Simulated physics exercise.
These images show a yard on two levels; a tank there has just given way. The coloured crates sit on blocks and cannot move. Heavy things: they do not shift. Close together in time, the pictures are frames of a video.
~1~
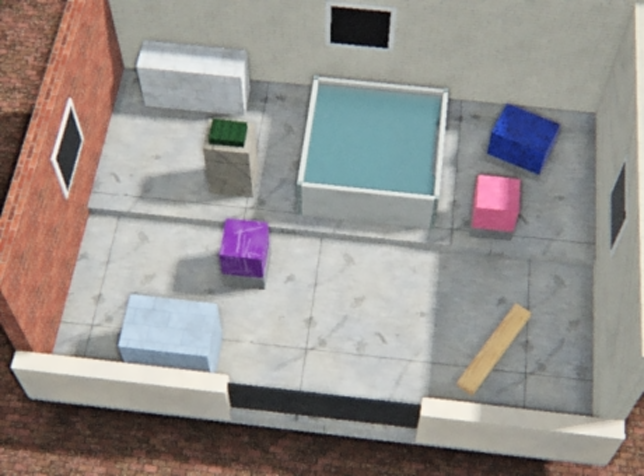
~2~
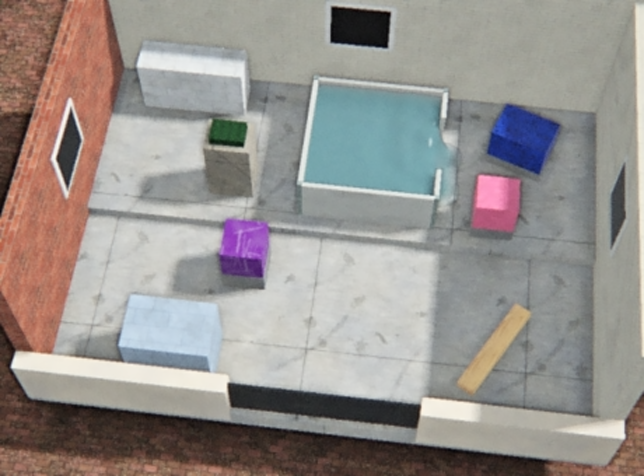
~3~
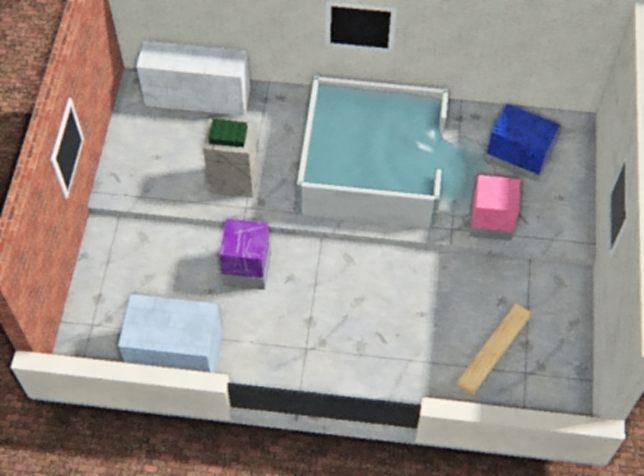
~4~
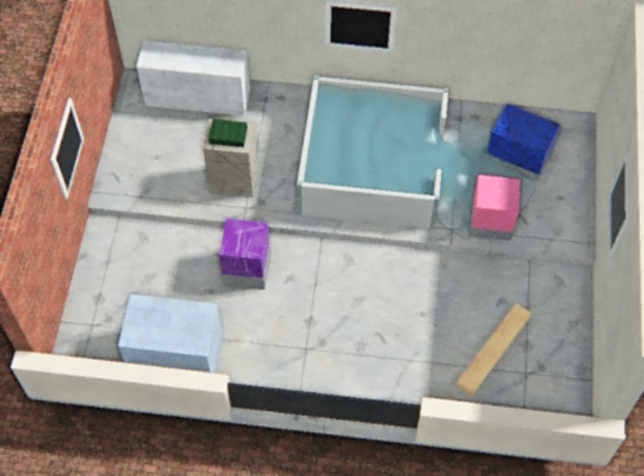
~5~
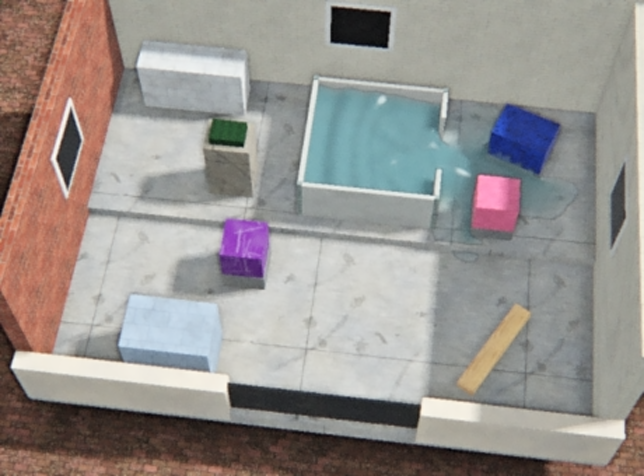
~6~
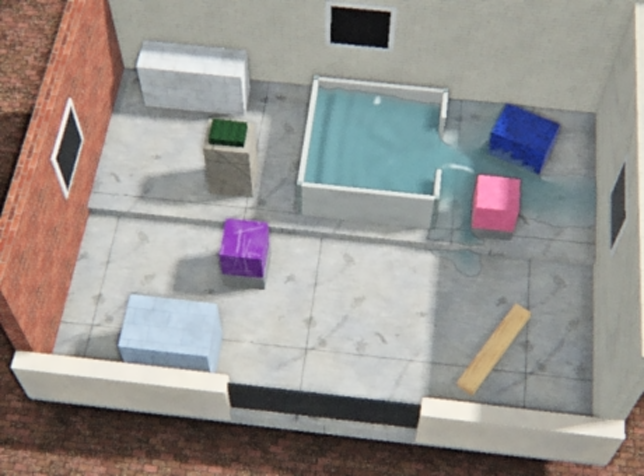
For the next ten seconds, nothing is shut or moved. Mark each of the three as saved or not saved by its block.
Pink crate - not saved; purple crate - saved; blue crate - not saved.
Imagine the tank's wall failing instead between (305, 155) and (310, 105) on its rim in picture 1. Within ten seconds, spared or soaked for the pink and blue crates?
The pink crate is not reached; the blue crate is not reached.
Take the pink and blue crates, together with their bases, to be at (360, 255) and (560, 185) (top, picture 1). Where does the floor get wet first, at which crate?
One in blue.
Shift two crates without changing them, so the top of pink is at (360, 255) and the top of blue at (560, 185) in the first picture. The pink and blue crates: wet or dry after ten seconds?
I'd say pink is missed, while blue is overtopped.
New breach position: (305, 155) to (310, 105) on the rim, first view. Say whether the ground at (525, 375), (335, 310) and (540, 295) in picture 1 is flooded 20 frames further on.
One after the other: Free of water, wet, dry.
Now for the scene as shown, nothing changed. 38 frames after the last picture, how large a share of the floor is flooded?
Around 75 percent of it.
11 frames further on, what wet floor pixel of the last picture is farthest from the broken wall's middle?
The wet point farthest out is around (583, 436).
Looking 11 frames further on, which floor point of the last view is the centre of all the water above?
At roughly (436, 184).
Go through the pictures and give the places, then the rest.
In the first frame, still water in the open tank at (374, 139).
In the second frame, water pours out at (436, 165) and has run to (446, 202).
In the third frame, water pours out at (436, 165) and has run to a hidden place.
In the fourth frame, water pours out at (436, 166) and has run to (529, 190).
In the fifth frame, water pours out at (436, 165) and has run to (570, 194).
In the sixth frame, water pours out at (436, 165) and has run to (595, 217).
A moment on, water covers 20 % of the floor; the pink crate water round its plinth, the purple crate not reached, the blue crate water round its plinth.
Next, water covers 35 % of the floor; the pink crate water round its plinth, the purple crate not reached, the blue crate water round its plinth.
Then, water covers 45 % of the floor; the pink crate water round its plinth, the purple crate not reached, the blue crate water round its plinth.
Later, water covers 75 % of the floor; the pink crate water round its plinth, the purple crate water round its plinth, the blue crate water round its plinth.
In the end, water covers 95 % of the floor; the pink crate was topped, the purple crate stayed above the water, the blue crate was topped.
